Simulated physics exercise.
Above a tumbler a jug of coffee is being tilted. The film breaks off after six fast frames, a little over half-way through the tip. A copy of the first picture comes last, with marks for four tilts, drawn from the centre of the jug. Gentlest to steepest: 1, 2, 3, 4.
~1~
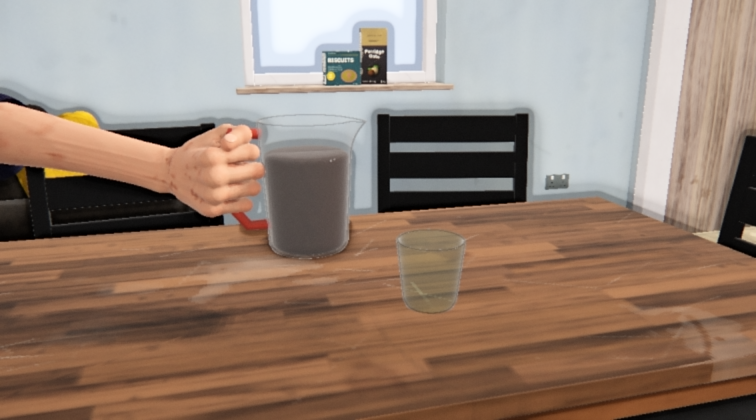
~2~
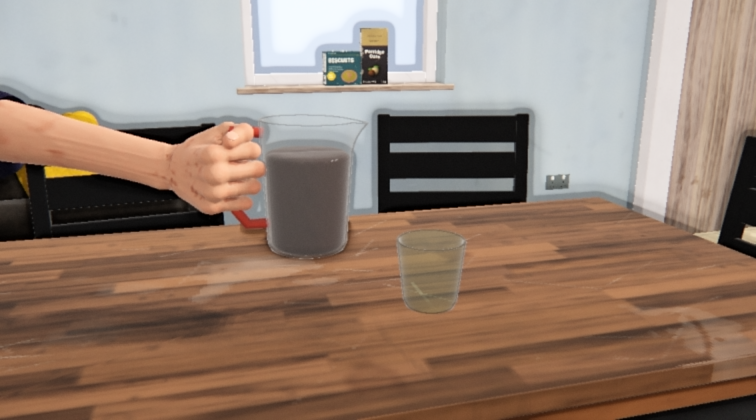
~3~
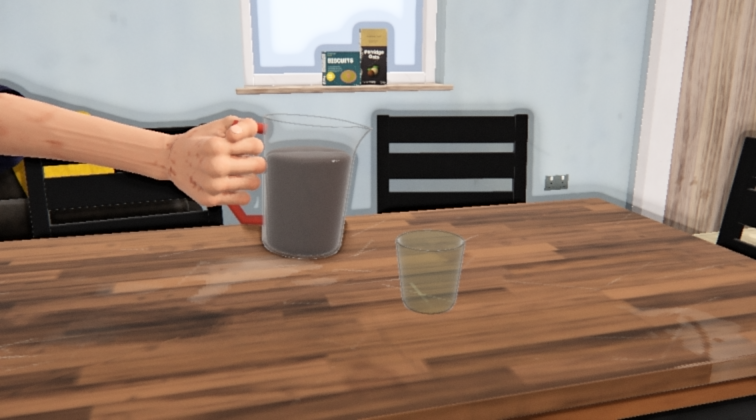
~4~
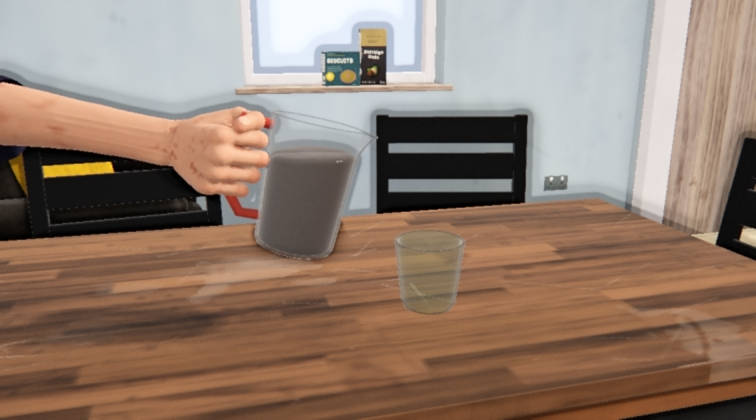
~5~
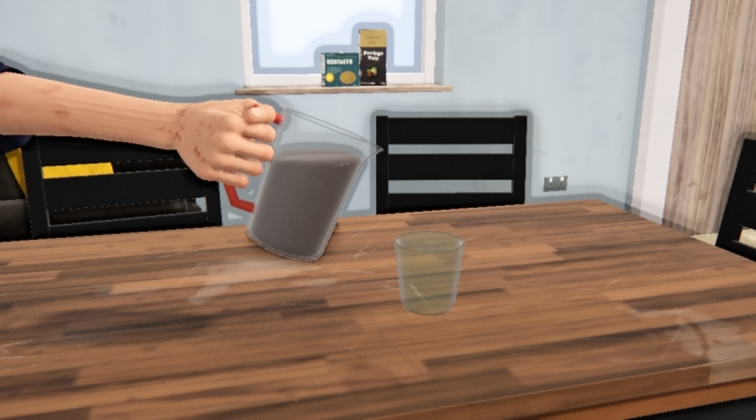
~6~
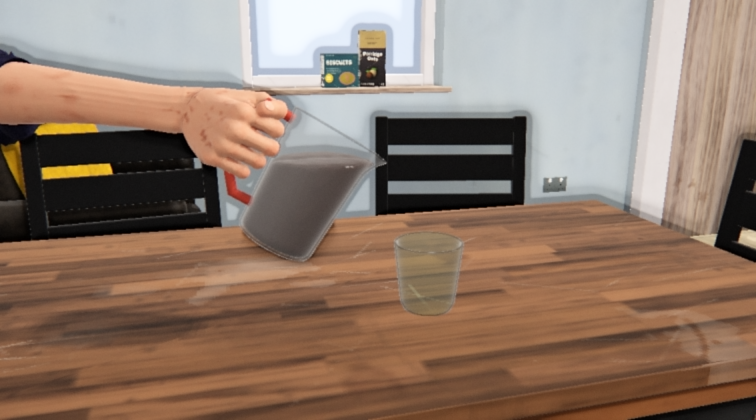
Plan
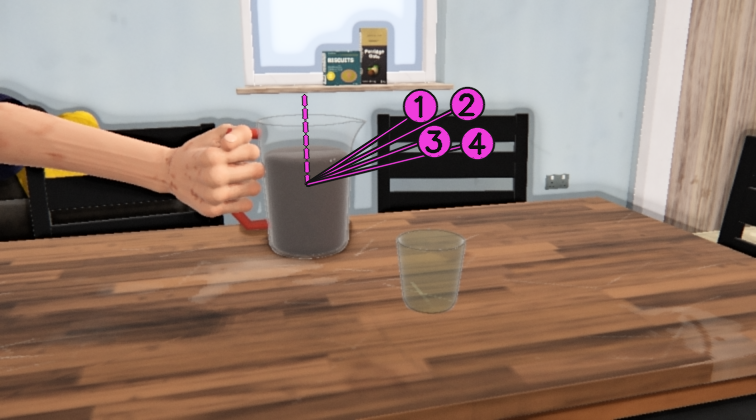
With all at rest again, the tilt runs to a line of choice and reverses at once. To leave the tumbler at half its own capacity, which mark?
Go for 1.
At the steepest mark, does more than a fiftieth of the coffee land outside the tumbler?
Yes.
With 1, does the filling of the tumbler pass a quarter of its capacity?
Yes, clearly.
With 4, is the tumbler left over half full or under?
Over.
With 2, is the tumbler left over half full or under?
Over half.
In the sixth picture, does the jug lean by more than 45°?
No.
In magenta, 1 at (406, 118); 2 at (451, 111); 3 at (417, 143); 4 at (460, 146).
Choosing 1, the tumbler ends with about 51 % of what it can hold.
Choosing 2, the tumbler ends with about 70 % of what it can hold.
Choosing 3, the tumbler ends with about 90 % of what it can hold; 5 % of the coffee is spilt.
Choosing 4, the tumbler ends with about 90 % of what it can hold; 18 % of the coffee is spilt.
